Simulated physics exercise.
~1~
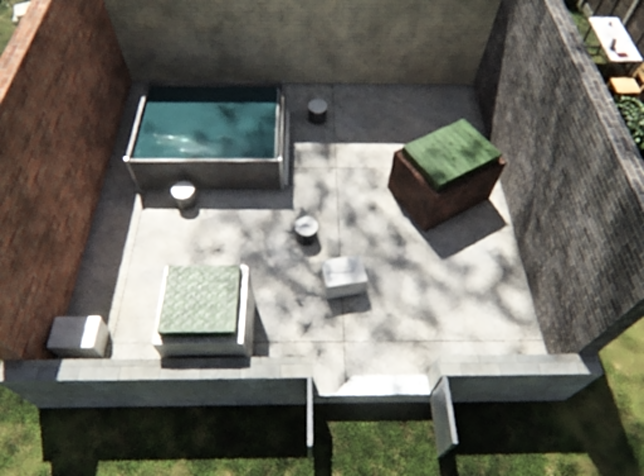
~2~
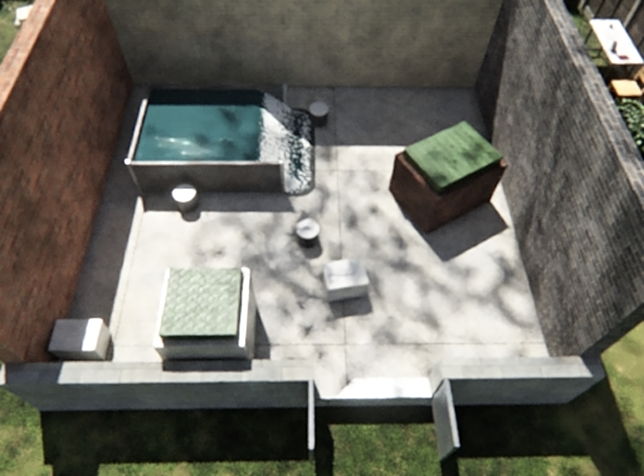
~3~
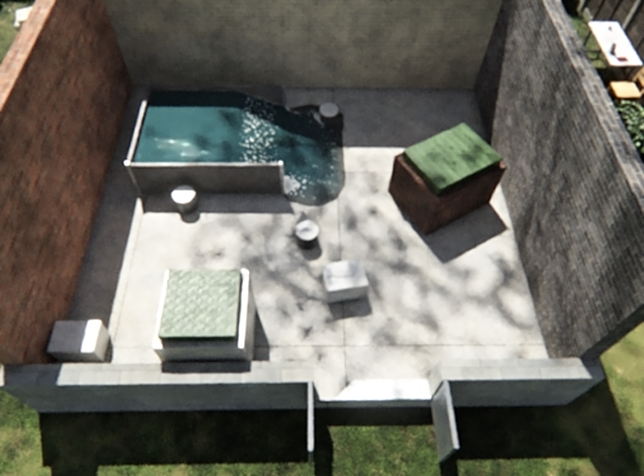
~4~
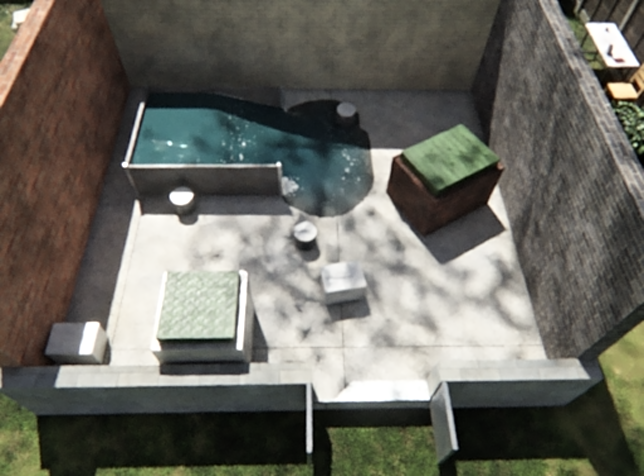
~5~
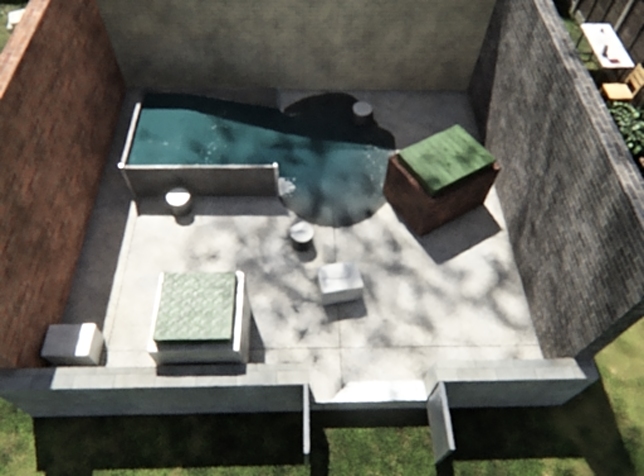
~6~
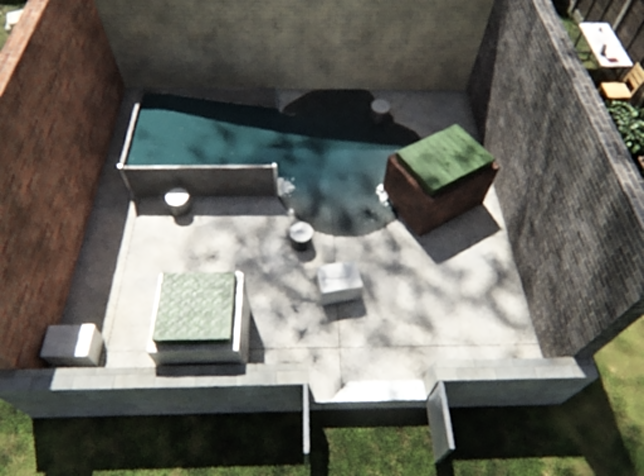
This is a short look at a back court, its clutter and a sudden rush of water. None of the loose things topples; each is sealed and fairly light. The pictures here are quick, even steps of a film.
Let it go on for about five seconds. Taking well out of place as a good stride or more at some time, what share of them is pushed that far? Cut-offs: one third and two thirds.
Under one third.
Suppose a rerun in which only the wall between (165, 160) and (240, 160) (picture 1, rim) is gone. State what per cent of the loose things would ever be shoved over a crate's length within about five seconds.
I'd put it around 60 percent.
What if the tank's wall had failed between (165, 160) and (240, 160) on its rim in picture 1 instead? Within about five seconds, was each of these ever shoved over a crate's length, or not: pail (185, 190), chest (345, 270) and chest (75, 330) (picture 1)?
Lab note - in sequence: Made it that far; made it that far; made it that far.
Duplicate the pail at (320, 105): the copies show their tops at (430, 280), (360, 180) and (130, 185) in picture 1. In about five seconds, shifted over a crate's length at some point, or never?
In order: Shoved clear, shoved clear, then hardly budges.
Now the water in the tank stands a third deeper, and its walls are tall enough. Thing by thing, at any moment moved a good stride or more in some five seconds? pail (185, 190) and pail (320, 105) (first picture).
Taking them in order, didn't get there and then went the full length.
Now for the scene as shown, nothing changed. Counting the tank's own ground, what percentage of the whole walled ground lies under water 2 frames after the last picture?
I'd put it at around 35 in a hundred.
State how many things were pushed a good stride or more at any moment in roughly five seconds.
The number is 1.
A moment on, 1 of 5 are well off their spots; 0 afloat.
Next, 1 of 5 are well off their spots; 1 afloat.
Later, 1 of 5 are well off their spots; 1 afloat.
In the end, 1 of 5 are well off their spots, and 1 have been at some point; 1 afloat.
